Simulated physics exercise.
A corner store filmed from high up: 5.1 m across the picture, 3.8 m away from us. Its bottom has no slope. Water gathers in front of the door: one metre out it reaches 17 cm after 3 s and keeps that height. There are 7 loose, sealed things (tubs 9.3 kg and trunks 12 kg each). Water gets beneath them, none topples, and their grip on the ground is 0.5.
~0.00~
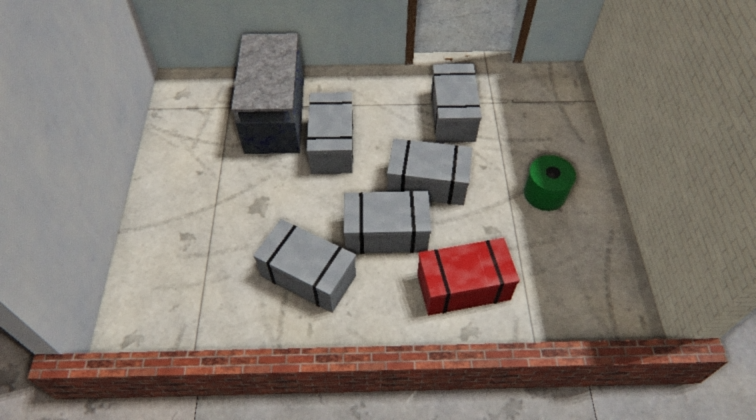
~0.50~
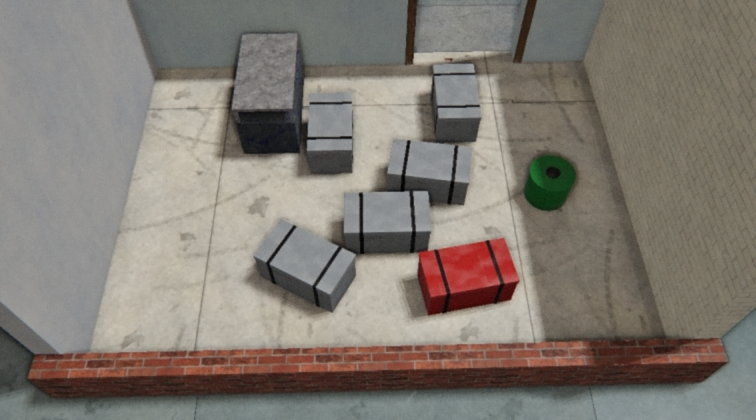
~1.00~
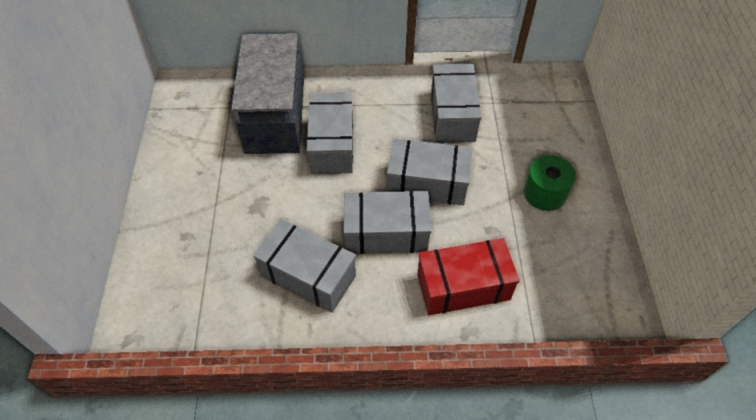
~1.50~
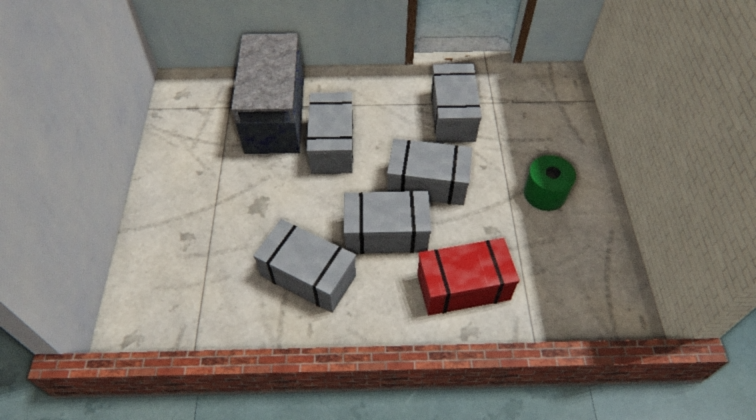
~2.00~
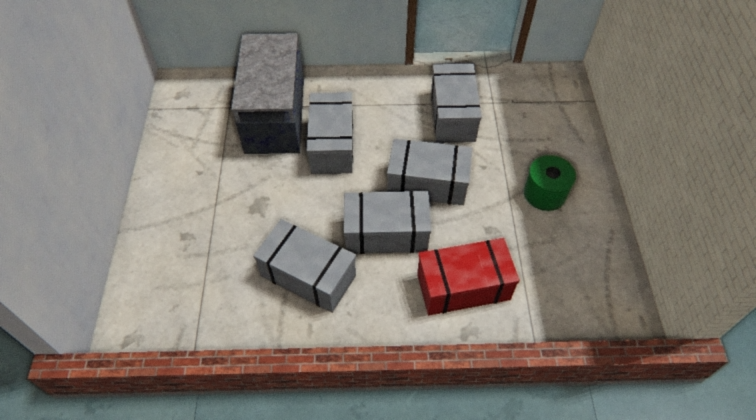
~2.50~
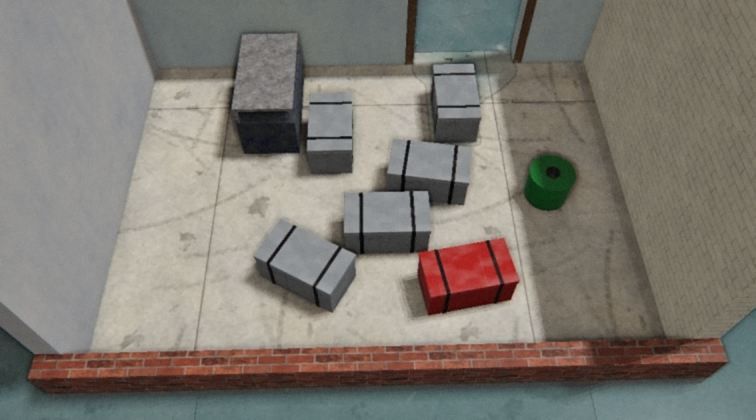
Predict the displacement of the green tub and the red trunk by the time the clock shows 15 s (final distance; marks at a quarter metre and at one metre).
Green tub ends far away; red trunk ends far away.
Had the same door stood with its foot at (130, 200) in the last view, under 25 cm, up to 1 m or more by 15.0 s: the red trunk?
In that case the red trunk ends far away.
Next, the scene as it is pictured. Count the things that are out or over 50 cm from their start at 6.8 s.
4 of them.
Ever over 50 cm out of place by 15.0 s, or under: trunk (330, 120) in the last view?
Answer: Short of it.
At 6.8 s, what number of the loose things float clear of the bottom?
2 of them.
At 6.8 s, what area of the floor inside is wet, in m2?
Roughly 14 m2.
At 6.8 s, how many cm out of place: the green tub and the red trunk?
About 100 and 40 cm.
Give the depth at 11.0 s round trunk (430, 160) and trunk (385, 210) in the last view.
Roughly 7 and 7 cm.
After 3.5 s the green tub is near (553, 173), 0.0 m from its start, aground; the red trunk is near (469, 266), 0.0 m from its start, aground; 0 afloat.
After 6.8 s the green tub is near (591, 250), 0.9 m from its start, aground; the red trunk is near (465, 304), 0.4 m from its start, aground; 2 afloat.
After 11.0 s the green tub is near (617, 314), 1.6 m from its start, afloat; the red trunk is near (304, 320), 1.5 m from its start, afloat; 6 afloat.
After 15.0 s the green tub is near (495, 300), 1.6 m from its start, afloat; the red trunk is near (214, 316), 2.2 m from its start, afloat; 7 afloat.
